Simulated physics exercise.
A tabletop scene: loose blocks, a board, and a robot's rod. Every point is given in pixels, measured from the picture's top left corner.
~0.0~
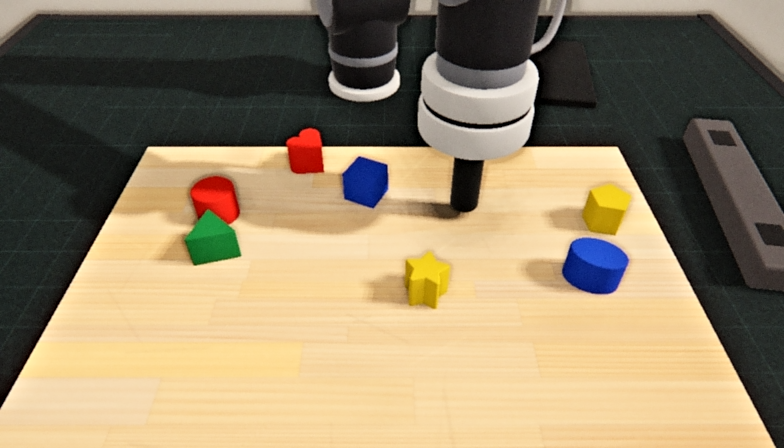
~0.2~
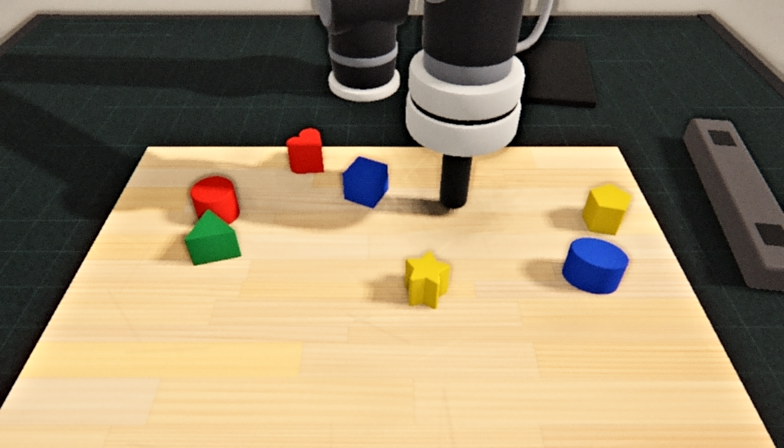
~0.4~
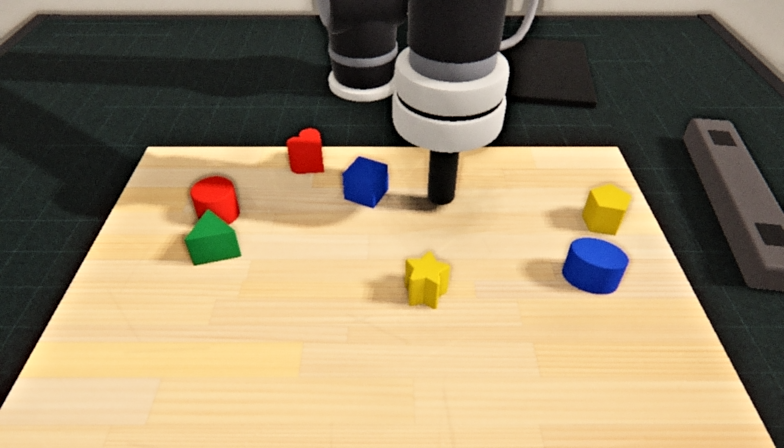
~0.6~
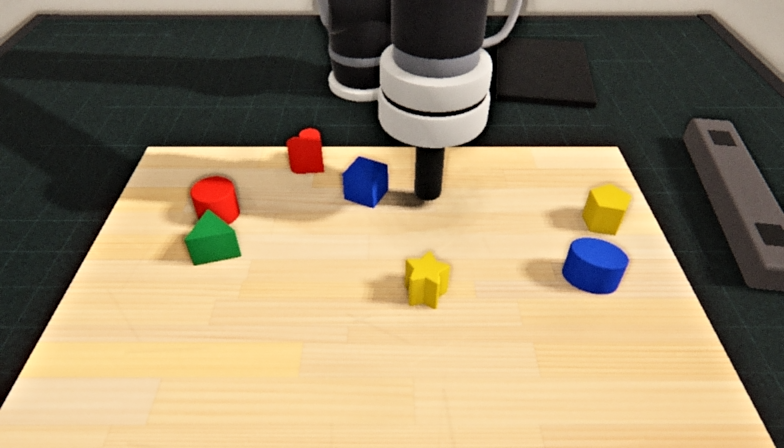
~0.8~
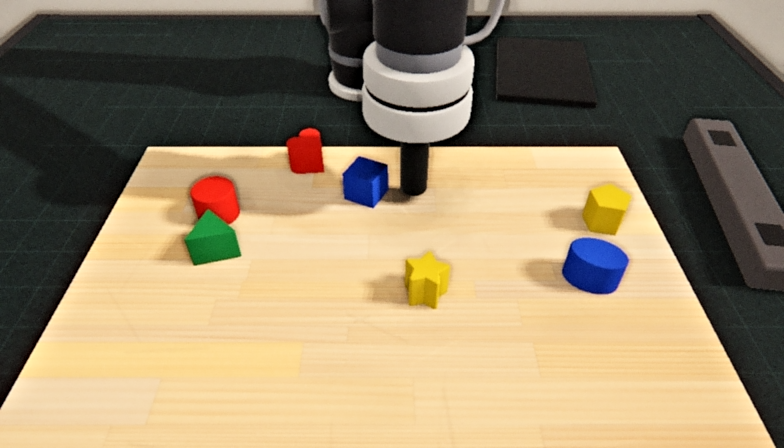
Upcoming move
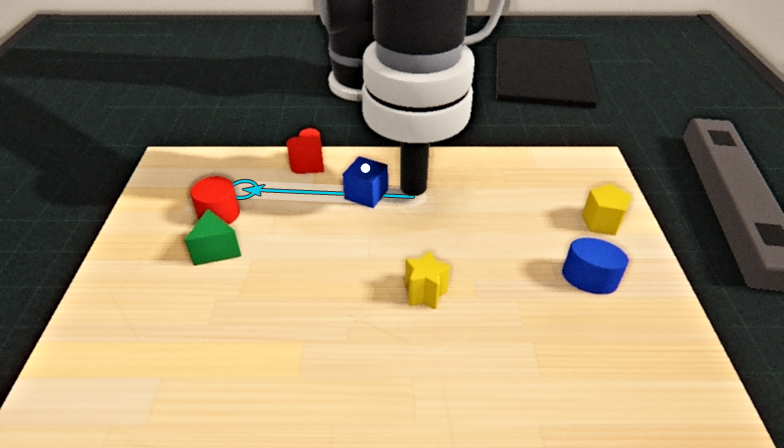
On a wooden tabletop, a robot's rod moves slightly left while the blocks stay still.
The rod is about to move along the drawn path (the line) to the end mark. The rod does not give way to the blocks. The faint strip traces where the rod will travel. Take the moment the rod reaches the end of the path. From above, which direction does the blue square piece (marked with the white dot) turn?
Direction: Anticlockwise.
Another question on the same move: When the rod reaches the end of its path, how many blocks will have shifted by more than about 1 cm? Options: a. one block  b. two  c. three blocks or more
The one that fits is b, two.
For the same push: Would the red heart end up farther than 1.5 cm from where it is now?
Short answer: No.
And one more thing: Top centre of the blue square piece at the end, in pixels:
It is at (210, 179).
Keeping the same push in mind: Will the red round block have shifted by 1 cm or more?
Answer: Yes.
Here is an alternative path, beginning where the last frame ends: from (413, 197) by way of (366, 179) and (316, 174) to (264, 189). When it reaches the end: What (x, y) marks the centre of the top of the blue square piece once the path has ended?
It will likely be found at (336, 167).
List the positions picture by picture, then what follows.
The first picture shows rod's lower end at (464, 205); red round block at (212, 188); red heart at (306, 140); blue square piece at (365, 168).
The second picture shows rod at (453, 201); blocks still.
The third picture shows rod at (441, 198); blocks still.
The fourth picture shows rod at (428, 193); blocks still.
The fifth picture shows rod at (413, 189); red round block at (212, 188); red heart at (306, 140); blue square piece at (365, 168).
Drawn move, from (413, 197) directly to (243, 189); the dot is on the blue square piece.
The first path, step by step. One third of the way, rod at (355, 186); blue square piece at (322, 170), turned 20° anticlockwise.
Two thirds of the way, rod at (297, 184); blue square piece at (264, 176), turned 65° anticlockwise.
At the end, rod at (241, 182); red round block at (180, 200); red heart still; blue square piece at (210, 179), turned 90° anticlockwise.
